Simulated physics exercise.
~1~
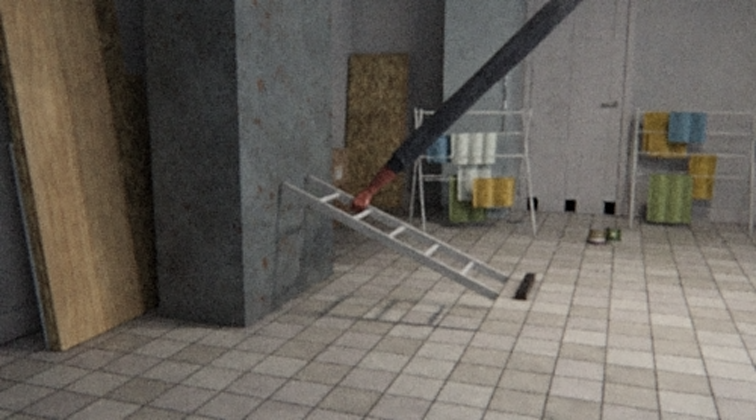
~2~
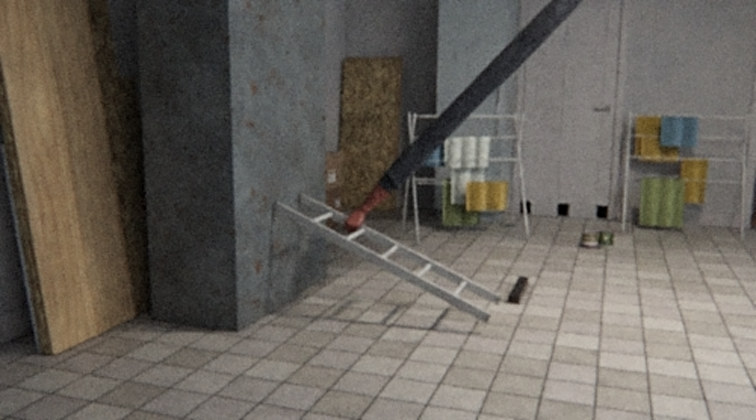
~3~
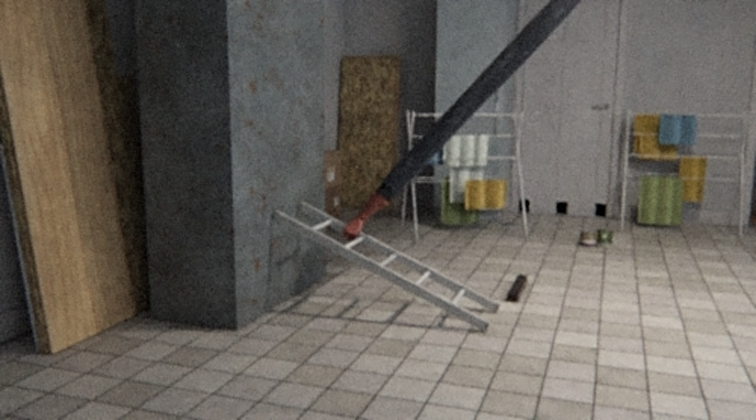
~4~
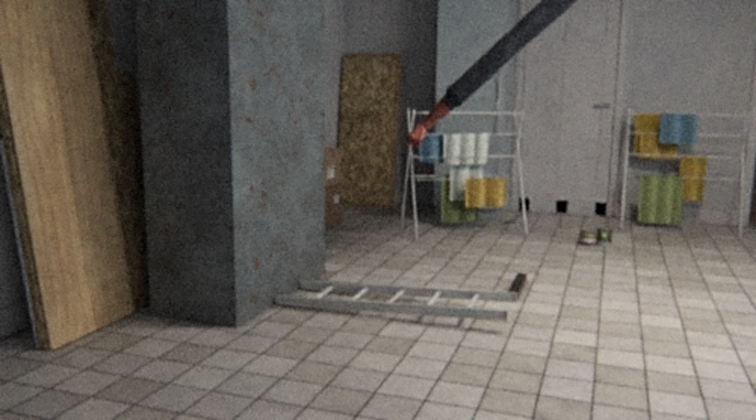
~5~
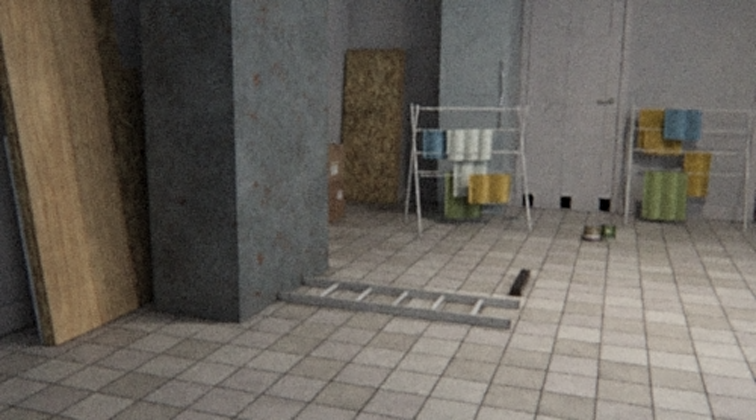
In the video, a red hand on a long dark arm holds a white, ladder-like gate at a slant beside a grey pillar, shifting it slightly down near a dark batten on the tiled floor. The hand lets go and withdraws, and the gate slips down and ends lying flat.
